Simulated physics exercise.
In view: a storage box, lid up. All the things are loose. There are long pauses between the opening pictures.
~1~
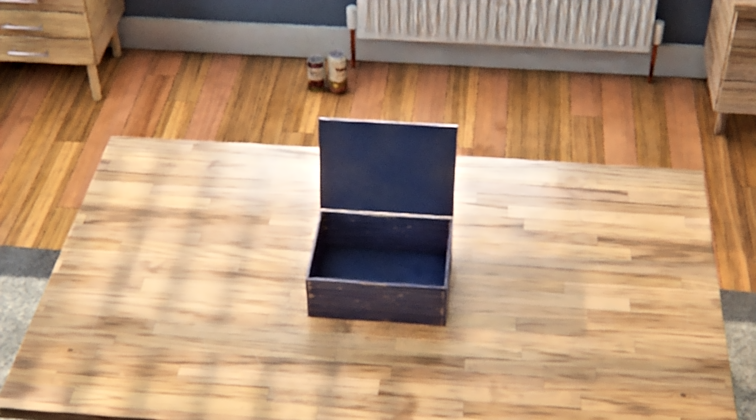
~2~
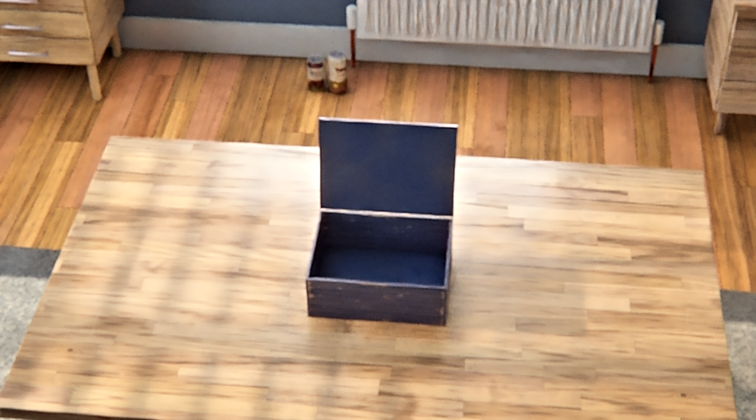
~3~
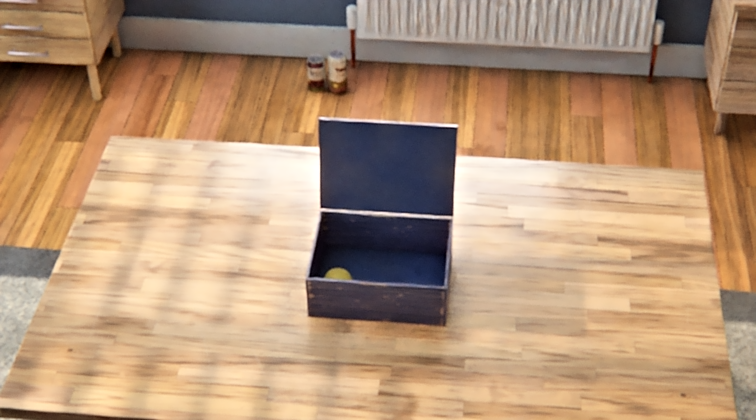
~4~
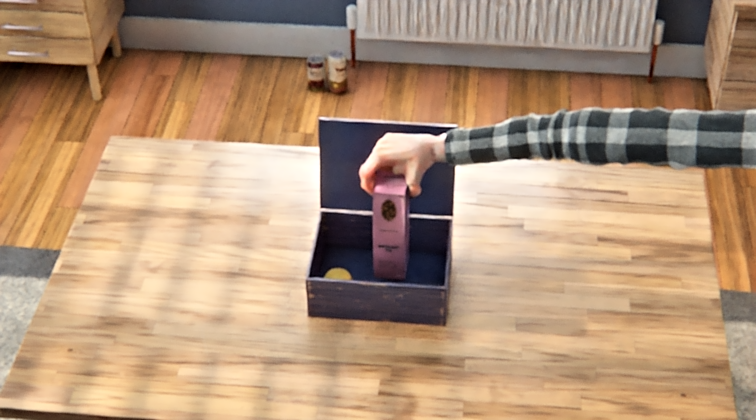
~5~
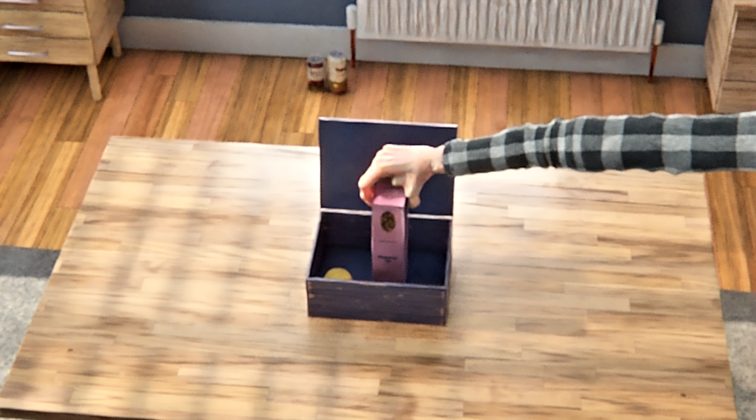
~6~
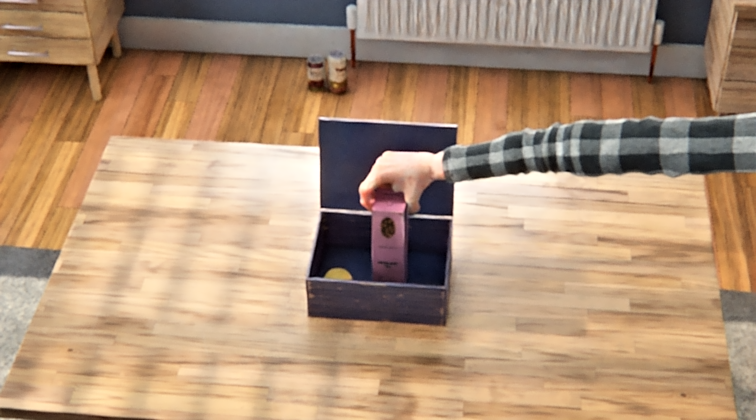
A hand lowers a pink carton into an open dark blue box beside a yellowish object.
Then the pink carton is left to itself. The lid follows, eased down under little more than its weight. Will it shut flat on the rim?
As it turns out, it is held up.
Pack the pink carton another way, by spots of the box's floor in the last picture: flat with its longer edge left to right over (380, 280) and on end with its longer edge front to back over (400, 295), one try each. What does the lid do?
First try: It sits on the rim; second try: It is held up.
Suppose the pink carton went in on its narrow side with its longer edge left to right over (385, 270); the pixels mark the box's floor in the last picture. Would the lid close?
Then it shuts flat.
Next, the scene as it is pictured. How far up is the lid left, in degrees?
About 65°.
Then, 1.30 s after the last picture, lid 79° above the rim.
Then, 2.30 s after the last picture, lid 64° above the rim.
At rest, lid 65° above the rim; both in place. Seen from the same camera at the end, pink carton near (391, 241).
